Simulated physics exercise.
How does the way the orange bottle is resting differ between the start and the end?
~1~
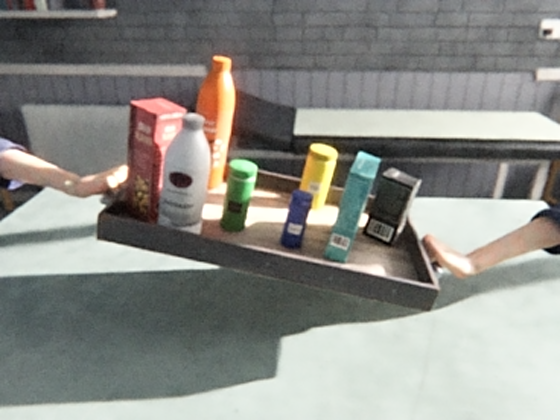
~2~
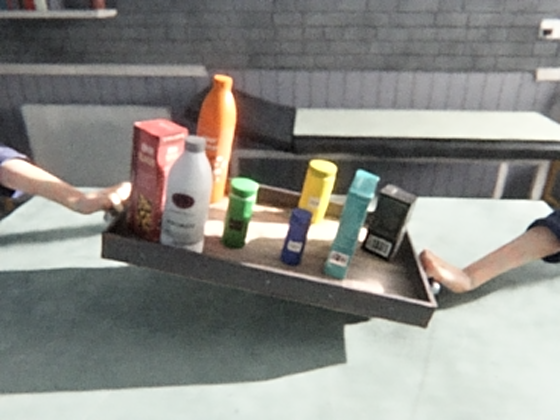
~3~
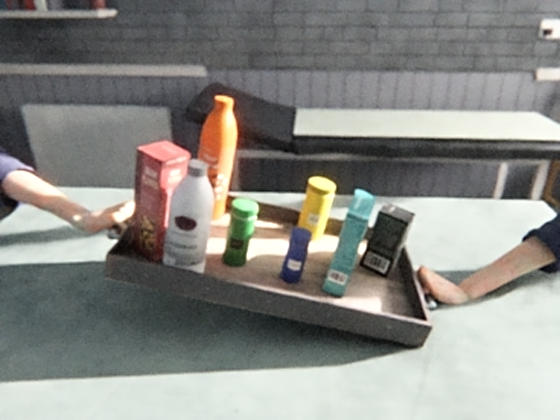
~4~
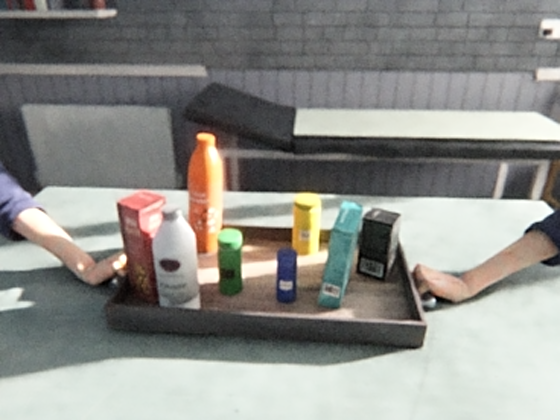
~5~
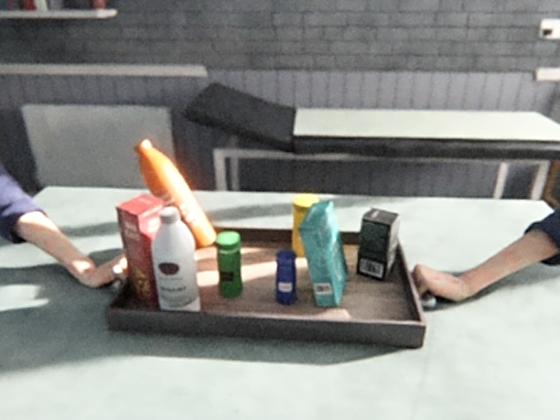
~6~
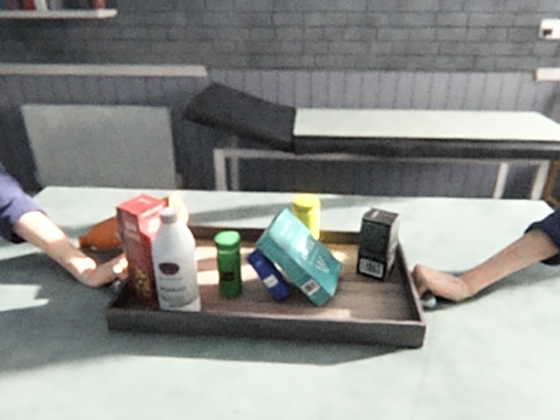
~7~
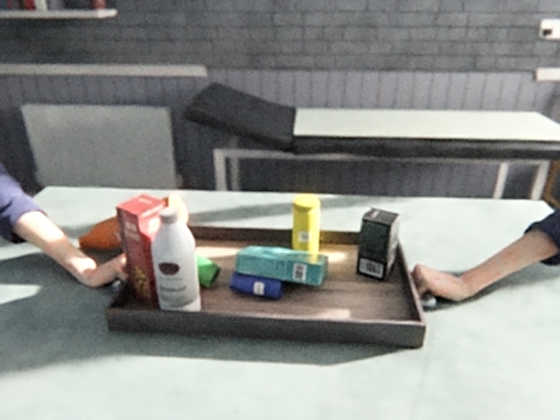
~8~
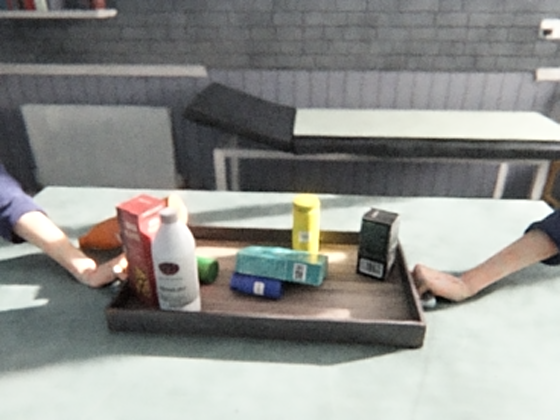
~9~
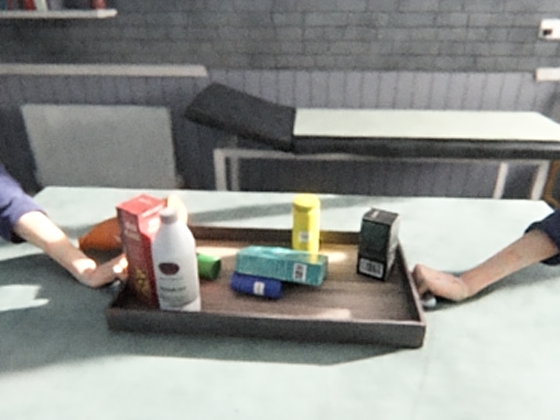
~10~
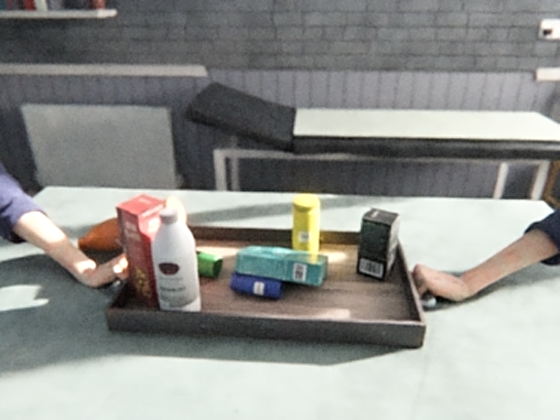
At the start the orange bottle is leaning along with the tilted tray. By the end it is lying on its side, off the tray at the left.
